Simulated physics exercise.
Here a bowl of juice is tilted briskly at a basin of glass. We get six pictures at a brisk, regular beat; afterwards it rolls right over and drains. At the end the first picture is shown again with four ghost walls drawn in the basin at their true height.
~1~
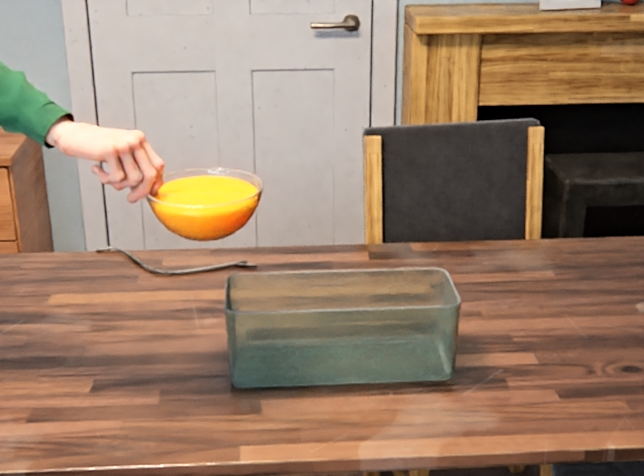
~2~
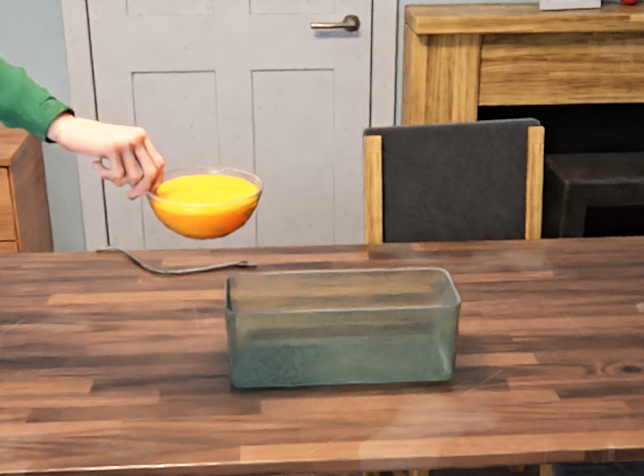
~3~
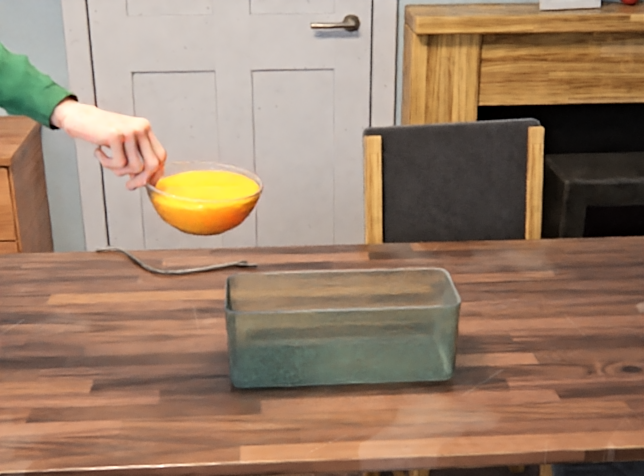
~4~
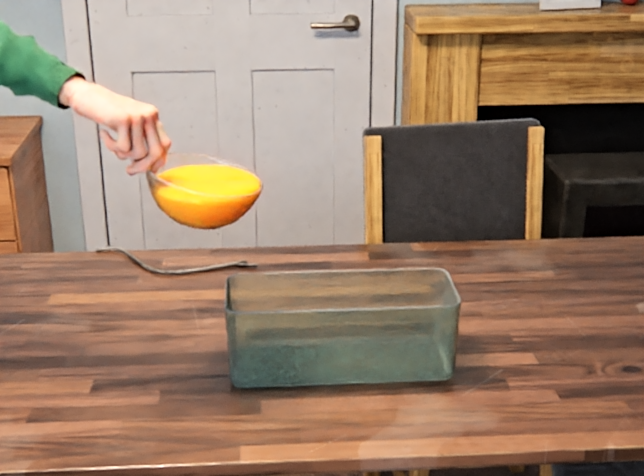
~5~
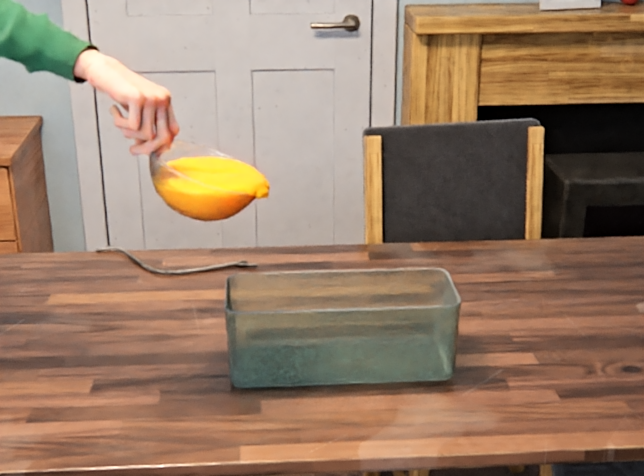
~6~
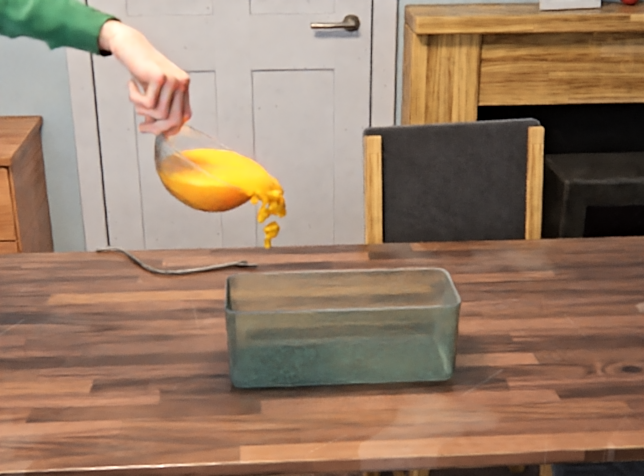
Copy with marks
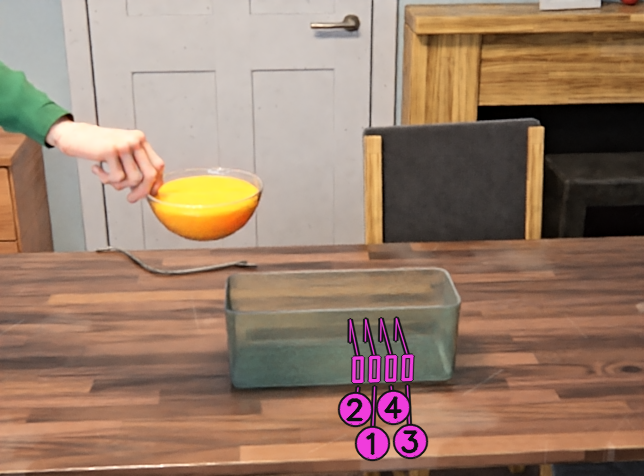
At a wooden table in a room with a pale door, a hand in a green sleeve holds a glass bowl of orange juice above and left of an empty-looking glass basin. The hand rises and tilts the bowl rightward, and juice slides over the lip, then drops in a short, broken stream.
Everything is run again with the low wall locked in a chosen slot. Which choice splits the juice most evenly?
Take 2.
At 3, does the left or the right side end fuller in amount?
The left side.
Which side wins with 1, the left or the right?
More ends on the left.
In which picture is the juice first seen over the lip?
In picture 4.
On the marked copy, 1 at (374, 386); 2 at (358, 387); 3 at (407, 385); 4 at (391, 386).
For slot 1, about 80 % ends left of the wall and 18 % right of it.
For slot 2, about 49 % ends left of the wall and 49 % right of it.
For slot 3, about 82 % ends left of the wall and 16 % right of it.
For slot 4, about 88 % ends left of the wall and 11 % right of it.
